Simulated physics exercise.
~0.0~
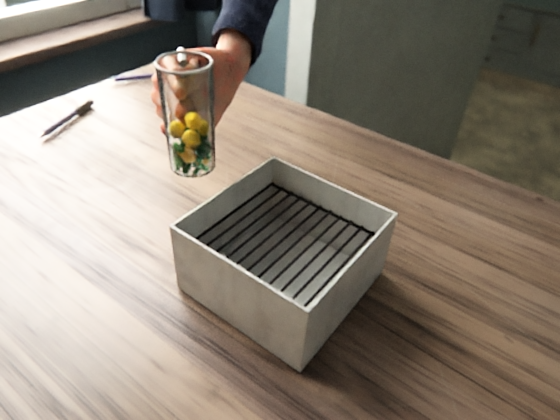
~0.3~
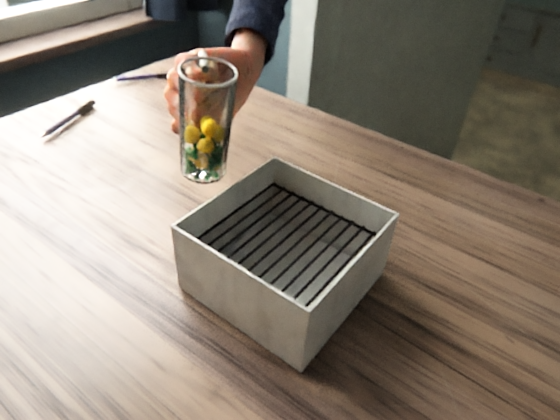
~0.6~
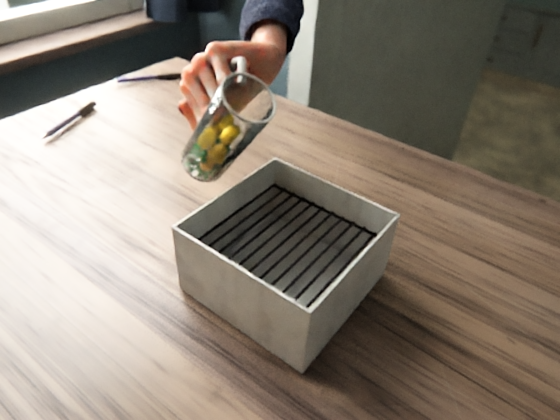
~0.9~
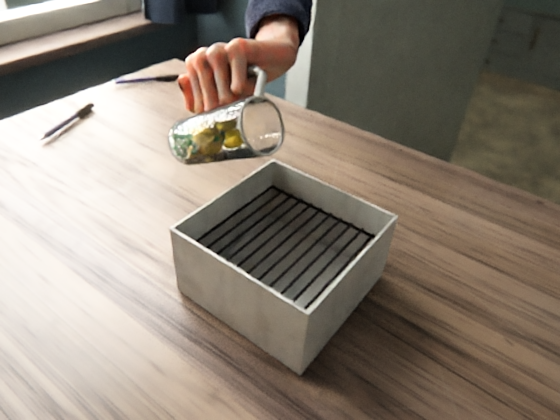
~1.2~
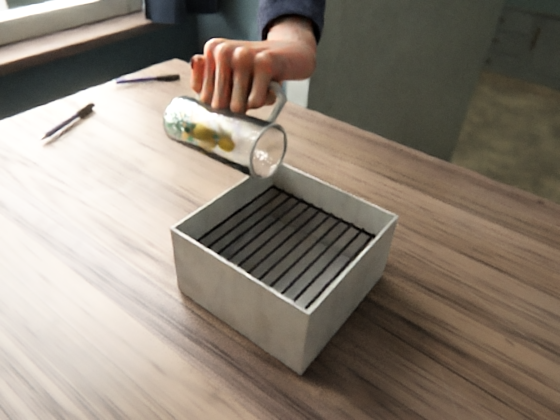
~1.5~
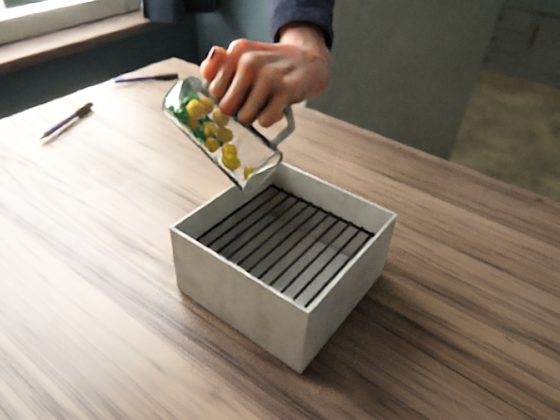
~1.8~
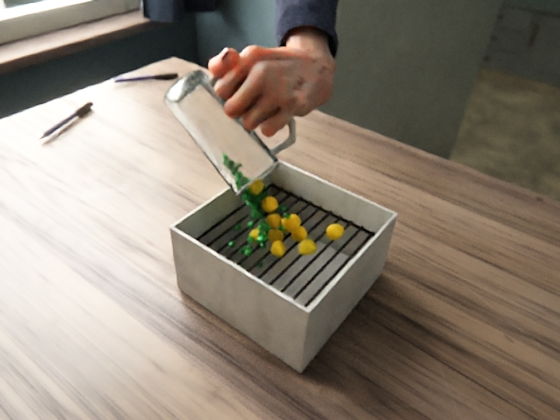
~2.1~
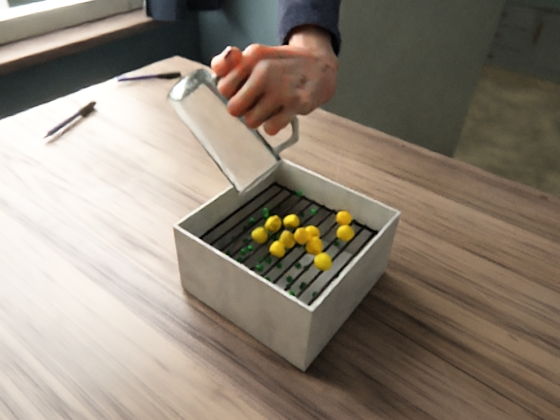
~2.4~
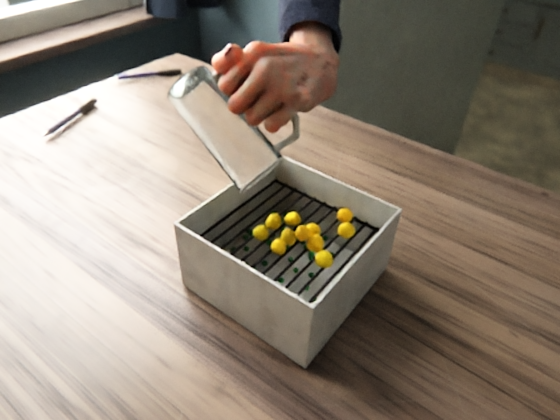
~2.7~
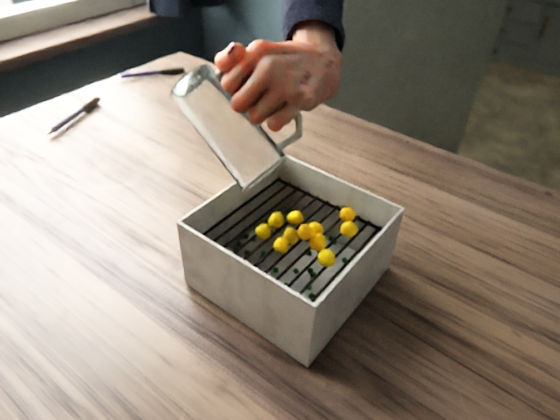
On a wooden table, a hand empties a cup; yellow balls stay atop slats, green bits fall through.
